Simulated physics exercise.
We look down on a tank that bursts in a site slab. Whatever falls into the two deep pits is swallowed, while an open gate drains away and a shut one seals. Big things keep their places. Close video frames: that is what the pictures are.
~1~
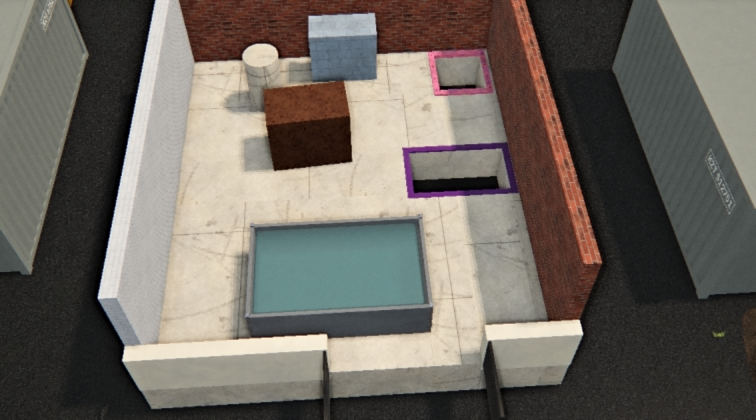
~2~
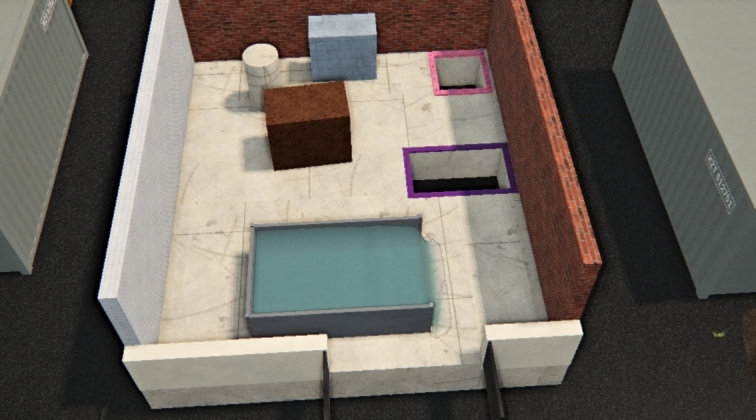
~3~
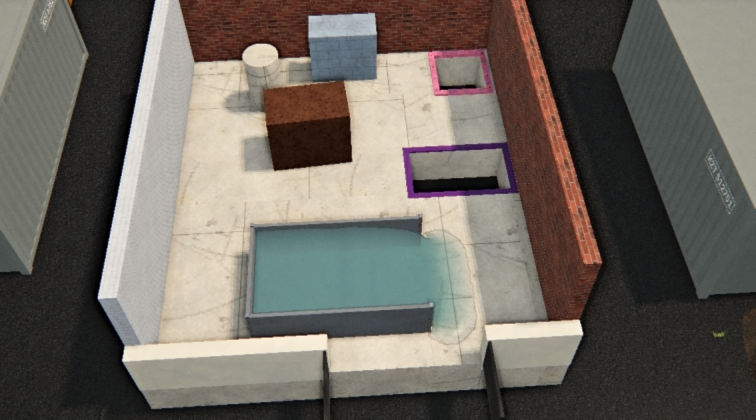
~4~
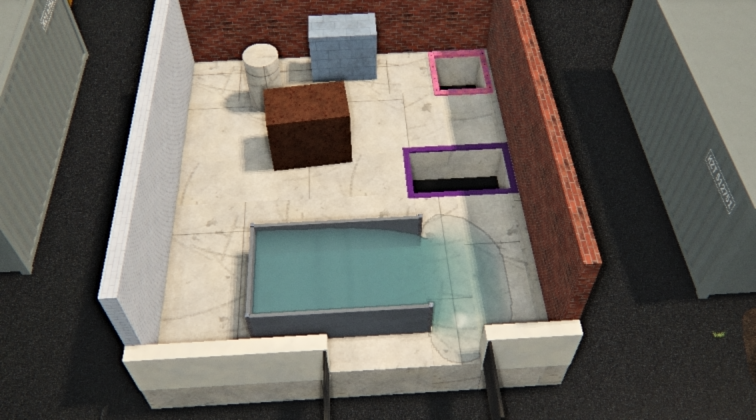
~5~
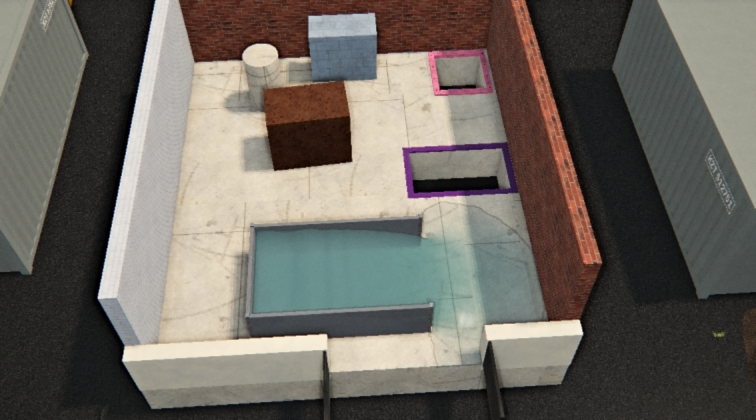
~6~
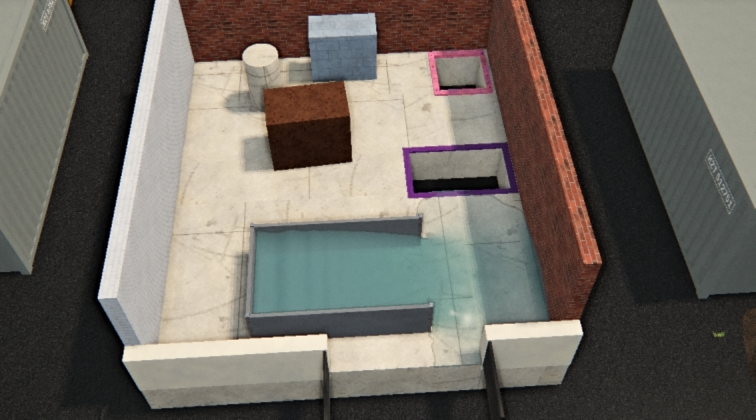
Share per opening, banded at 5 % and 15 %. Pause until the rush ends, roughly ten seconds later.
One by one: The gate is going to fail to stay at fifteen per cent or less; the purple pit is going to fail to stay at fifteen per cent or less; the pink pit is going to fail to get to five per cent.
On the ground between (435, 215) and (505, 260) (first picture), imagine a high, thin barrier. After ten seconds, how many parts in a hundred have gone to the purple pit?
Share, purple pit - 20 in a hundred.
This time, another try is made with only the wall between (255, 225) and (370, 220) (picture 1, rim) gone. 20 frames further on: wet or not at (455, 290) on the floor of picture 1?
Outcome: Spared.
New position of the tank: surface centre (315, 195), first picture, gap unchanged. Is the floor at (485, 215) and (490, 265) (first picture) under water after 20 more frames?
One after the other, they come out submerged and submerged.
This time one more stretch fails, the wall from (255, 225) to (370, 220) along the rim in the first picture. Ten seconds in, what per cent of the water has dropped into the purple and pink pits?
Near enough: Purple 30 percent, pink 6 percent.
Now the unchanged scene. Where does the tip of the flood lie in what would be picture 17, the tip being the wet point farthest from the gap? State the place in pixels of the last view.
Approximate pixel: (489, 94).
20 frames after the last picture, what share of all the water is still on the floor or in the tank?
68 %.
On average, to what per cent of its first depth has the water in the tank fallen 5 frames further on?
Estimate: Around 60 %.
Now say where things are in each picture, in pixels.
The first frame shows still water in the tank at (338, 267).
In the second frame, water pours out at (422, 277) and has run to a hidden place.
In the third frame, water pours out at (422, 279) and has run to (439, 233).
In the fourth frame, the front is at (473, 229), out from the gap at (422, 280).
In the fifth frame, the front is at (528, 255), out from the gap at (422, 280).
In the sixth frame, water pours out at (422, 280) and has run to (523, 218).
A moment on, water covers 15 % of the floor; the gate 1 %, the purple pit 1 %, the pink pit 0 %.
Next, water covers 15 % of the floor; the gate 2 %, the purple pit 8 %, the pink pit 0 %.
Then, water covers 20 % of the floor; the gate 7 %, the purple pit 25 %, the pink pit 0 %.
Later, water covers 25 % of the floor; the gate 15 %, the purple pit 45 %, the pink pit 0 %.
In the end, water covers 20 % of the floor; the gate 19 %, the purple pit 55 %, the pink pit 0 %.
